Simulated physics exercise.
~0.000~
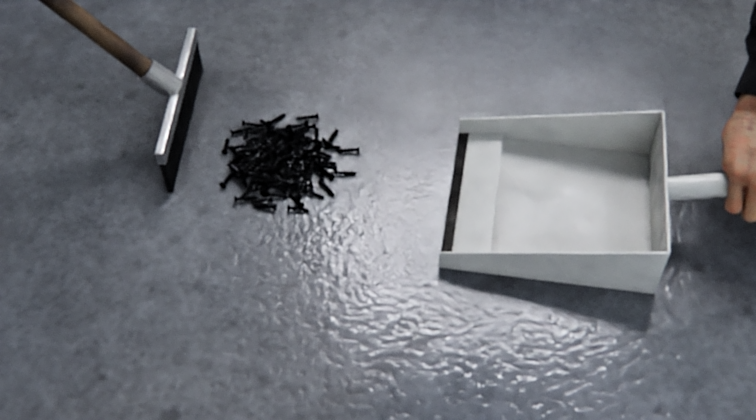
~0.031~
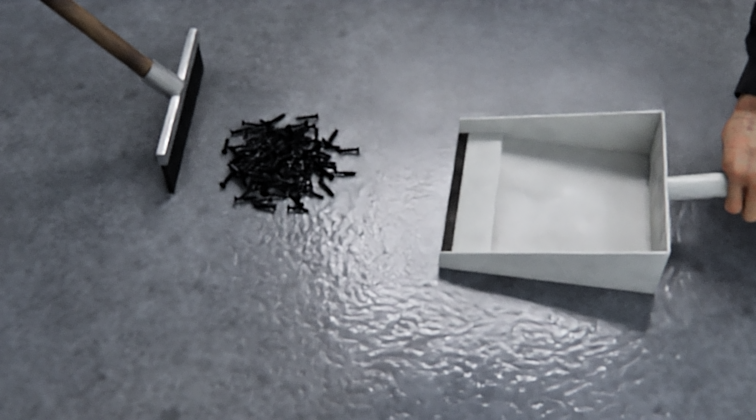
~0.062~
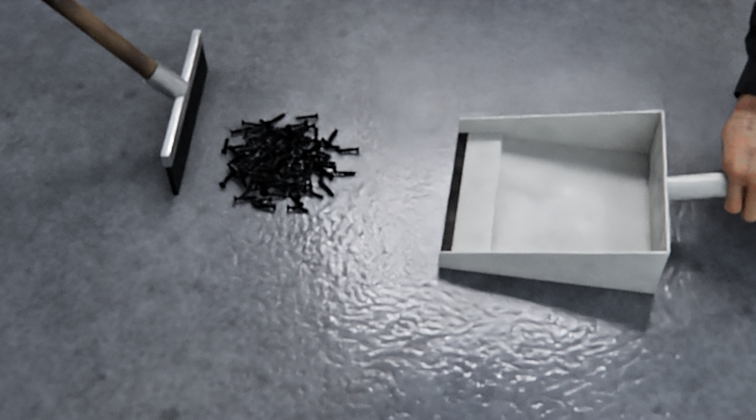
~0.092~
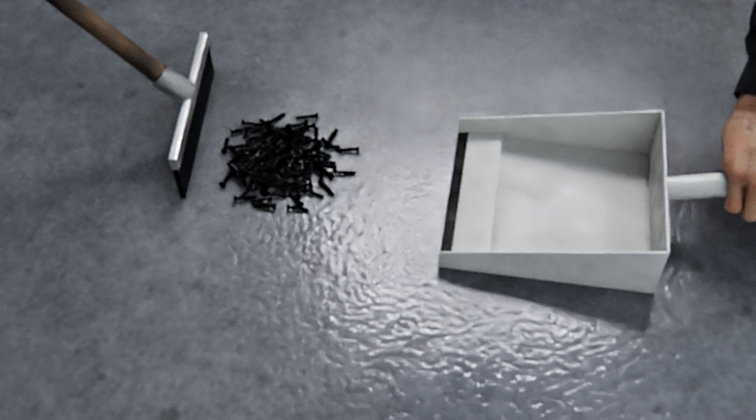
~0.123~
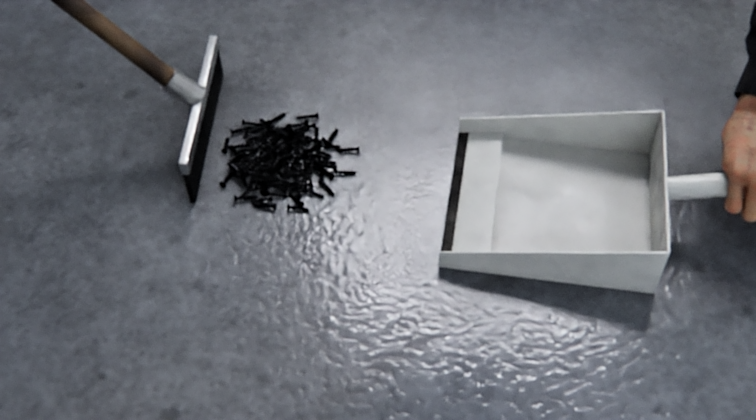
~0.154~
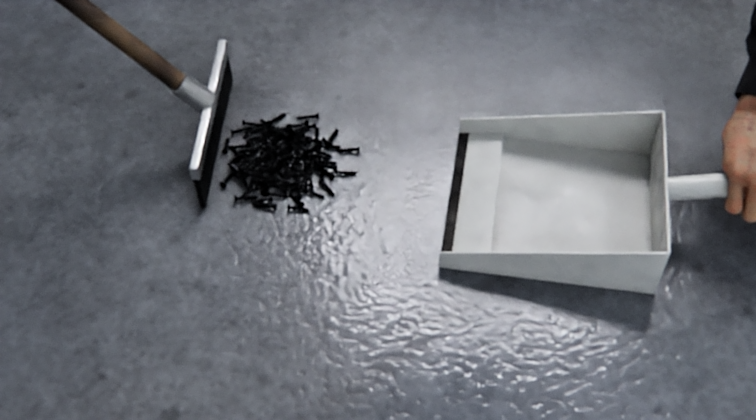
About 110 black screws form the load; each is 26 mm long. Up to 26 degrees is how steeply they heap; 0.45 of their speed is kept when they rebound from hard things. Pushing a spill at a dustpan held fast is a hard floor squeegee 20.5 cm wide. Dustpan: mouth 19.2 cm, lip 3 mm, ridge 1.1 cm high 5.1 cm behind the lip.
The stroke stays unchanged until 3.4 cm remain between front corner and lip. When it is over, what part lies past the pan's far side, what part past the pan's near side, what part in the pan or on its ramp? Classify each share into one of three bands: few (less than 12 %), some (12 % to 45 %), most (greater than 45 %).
Classification: Far side - few, near side - few, pan - few.
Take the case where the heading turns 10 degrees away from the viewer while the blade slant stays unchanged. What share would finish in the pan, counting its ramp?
Estimate: 10 % in pan or on ramp.
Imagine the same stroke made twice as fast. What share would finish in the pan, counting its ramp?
It would be around 20 percent.
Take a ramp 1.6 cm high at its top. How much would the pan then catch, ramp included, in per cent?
Close to 5 per cent then.
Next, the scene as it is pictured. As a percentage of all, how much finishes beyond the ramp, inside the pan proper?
About 0 %.
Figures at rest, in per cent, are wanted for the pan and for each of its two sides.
Result in %: Far side 5, near side 5, pan 5.
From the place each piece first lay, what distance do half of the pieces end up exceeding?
About 18 cm.
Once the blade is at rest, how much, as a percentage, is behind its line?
Roughly 5 per cent of it.
After 0.43 s, middle of the blade 17 cm from the lip; 0 % over the lip, far side 5 %, near side 0 %.
Then, at 0.62 s, middle of the blade 9 cm from the lip; 0 % over the lip, far side 5 %, near side 0 %.
After 0.92 s, middle of the blade 5 cm from the lip; 5 % over the lip, far side 5 %, near side 5 %.
At rest (1.4 s), far side 5 %, near side 5 %, pan 5 %, in front of the lip or behind the blade 85 %.
